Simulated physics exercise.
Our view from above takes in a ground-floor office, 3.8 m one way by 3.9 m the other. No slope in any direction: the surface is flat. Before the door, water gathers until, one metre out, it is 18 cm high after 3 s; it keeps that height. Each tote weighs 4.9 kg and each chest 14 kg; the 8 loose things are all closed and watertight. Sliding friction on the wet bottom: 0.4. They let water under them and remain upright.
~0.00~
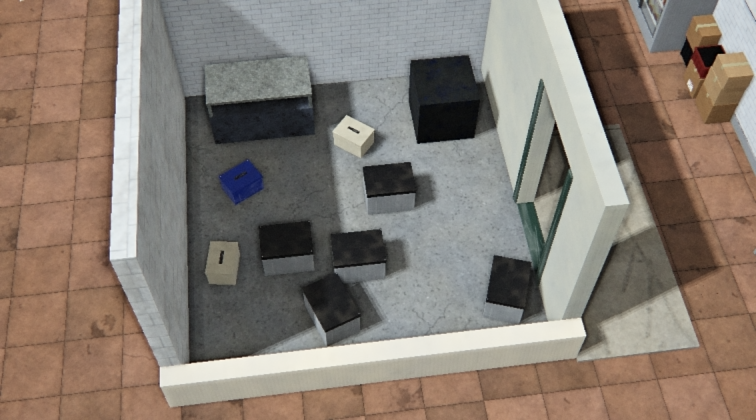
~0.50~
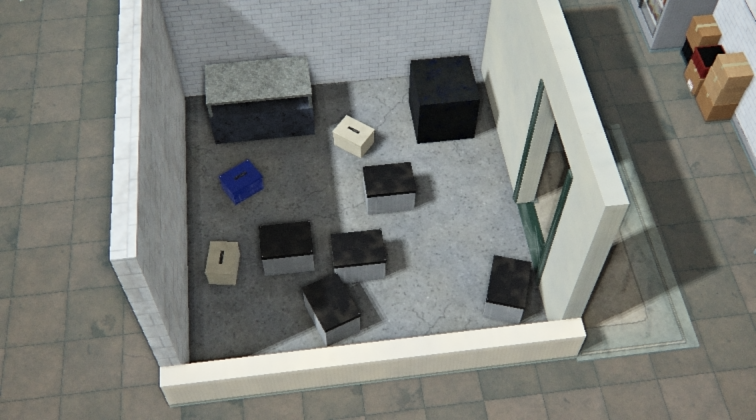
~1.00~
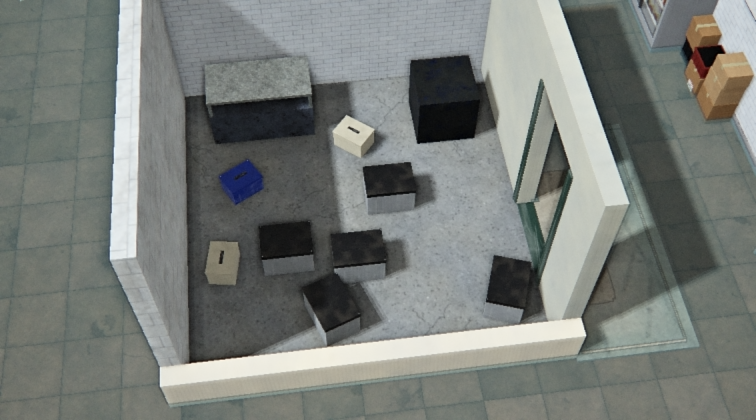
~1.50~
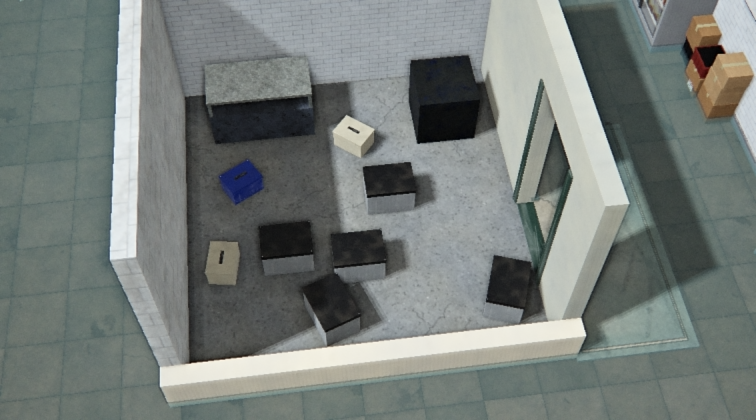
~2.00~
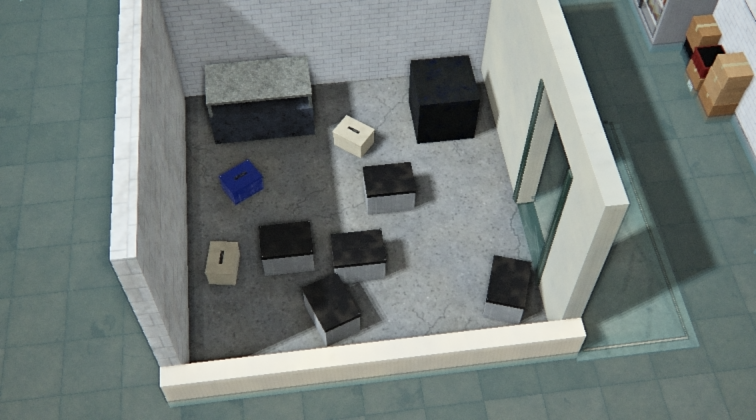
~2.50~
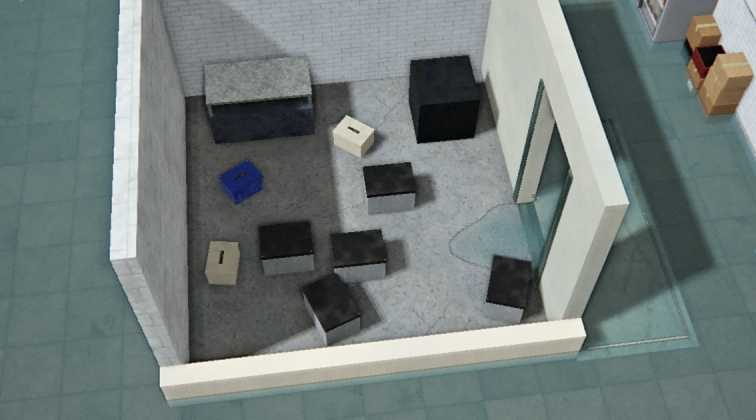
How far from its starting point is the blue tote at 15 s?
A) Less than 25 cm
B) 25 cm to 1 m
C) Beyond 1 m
(B) 25 cm to 1 m.
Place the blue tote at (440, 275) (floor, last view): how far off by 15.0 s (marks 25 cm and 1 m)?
By then it edges a bit.
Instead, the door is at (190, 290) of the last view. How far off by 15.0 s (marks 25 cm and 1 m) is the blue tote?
In that case the blue tote would have shifted a modest distance.
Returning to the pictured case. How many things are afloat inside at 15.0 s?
Count: 8.
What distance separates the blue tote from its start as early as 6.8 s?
60 cm or so by then.
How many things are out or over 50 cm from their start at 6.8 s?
Count: 1.
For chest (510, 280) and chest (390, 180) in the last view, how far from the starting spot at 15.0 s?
One is off by 60 cm, the other by 140 cm, in the order asked.
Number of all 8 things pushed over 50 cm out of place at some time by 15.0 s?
8.
After 3.5 s the blue tote is near (241, 176), 0.0 m from its start, aground; 0 afloat.
After 6.8 s the blue tote is near (200, 141), 0.7 m from its start, afloat; 1 afloat.
After 11.0 s the blue tote is near (199, 139), 0.7 m from its start, afloat; 7 afloat.
After 15.0 s the blue tote is near (199, 138), 0.7 m from its start, afloat; 8 afloat.
